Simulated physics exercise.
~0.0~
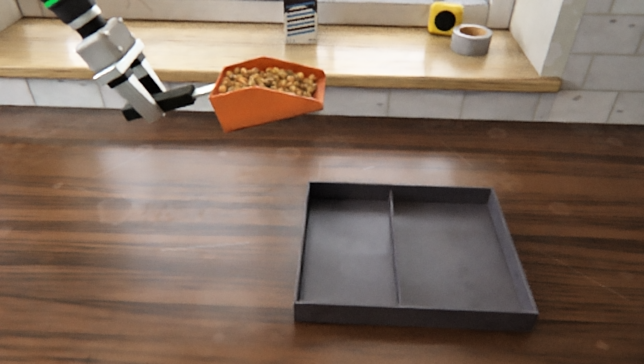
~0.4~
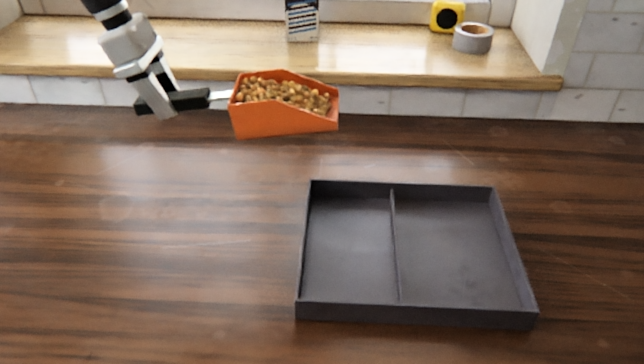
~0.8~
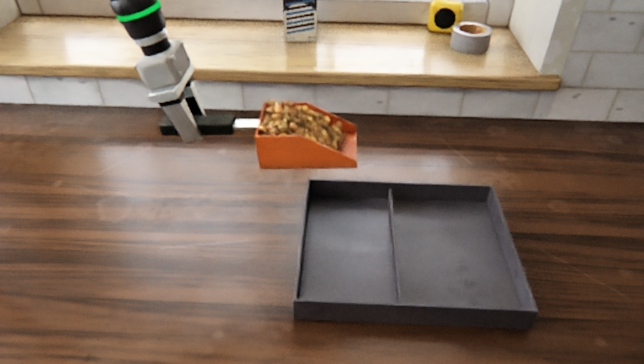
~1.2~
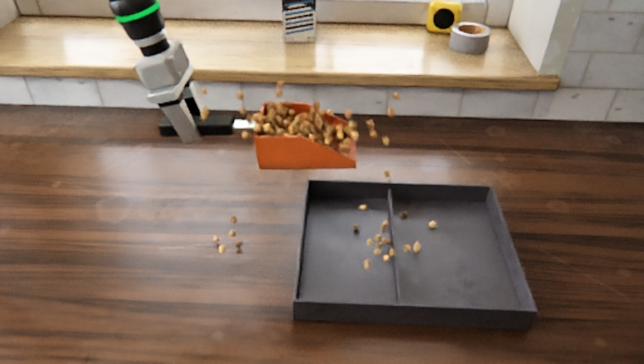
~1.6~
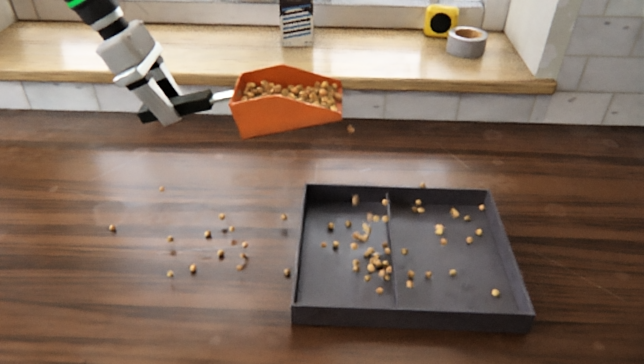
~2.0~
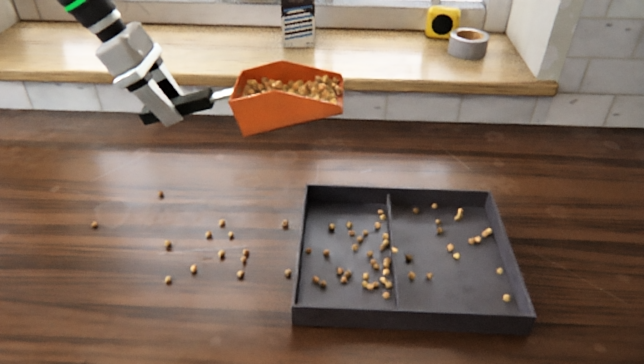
Above a wooden table, a robot arm jerks an orange scoop, scattering some chickpeas around a divided tray.
